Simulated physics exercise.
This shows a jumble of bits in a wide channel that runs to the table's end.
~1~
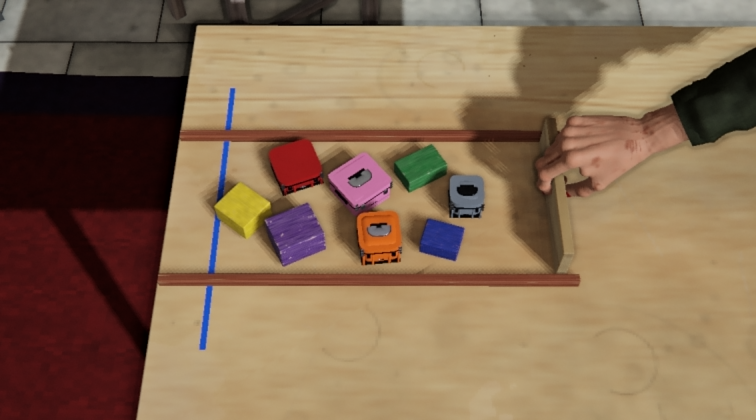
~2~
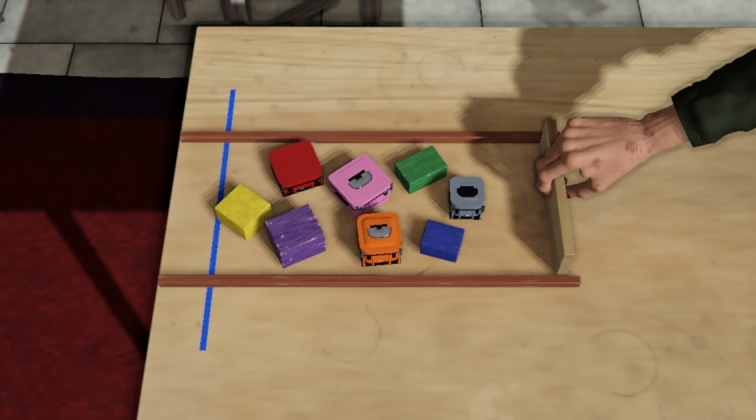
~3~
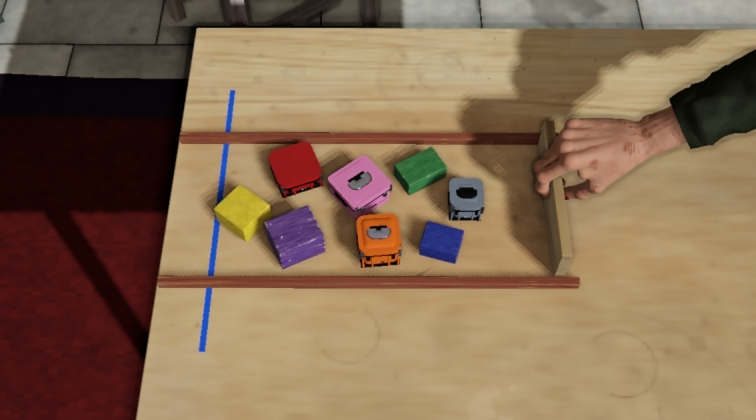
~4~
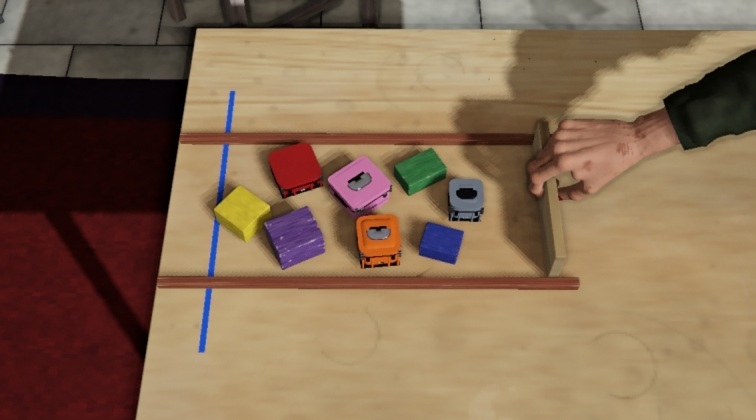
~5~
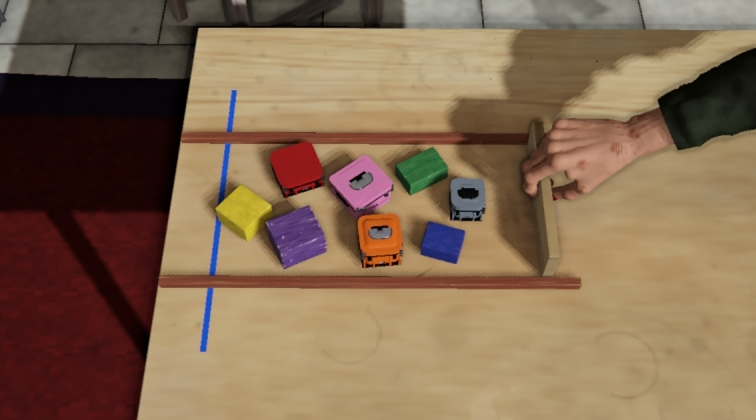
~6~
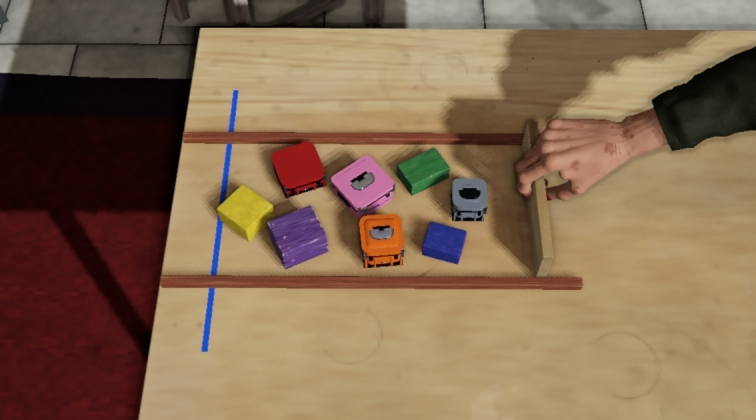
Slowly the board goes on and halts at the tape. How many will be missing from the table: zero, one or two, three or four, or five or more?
Here the number that fall off is five or more.
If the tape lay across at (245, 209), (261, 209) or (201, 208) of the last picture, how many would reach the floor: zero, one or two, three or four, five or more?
One after another: Either one or two; 1 or 2; 5 or more.
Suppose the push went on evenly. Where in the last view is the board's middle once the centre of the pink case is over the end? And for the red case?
About (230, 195), and (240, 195) for the other.
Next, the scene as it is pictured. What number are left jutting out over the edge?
That would be 0.
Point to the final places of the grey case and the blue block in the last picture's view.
Near (204, 202) and (197, 246).
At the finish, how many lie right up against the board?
The number is 3.
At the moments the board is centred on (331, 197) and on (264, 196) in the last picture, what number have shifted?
The counts are 8 and 8.
Soon after, none off yet; yellow block at rest near (246, 213); red case at rest near (299, 170); purple block at rest near (298, 237).
Then, none off yet; yellow block moved about its own width near (216, 200); red case moved about its own width near (254, 161); purple block moved well along near (217, 235).
By the end, the number that fall off is five or more; fallen, orange case, pink case, purple block, red case and yellow block.
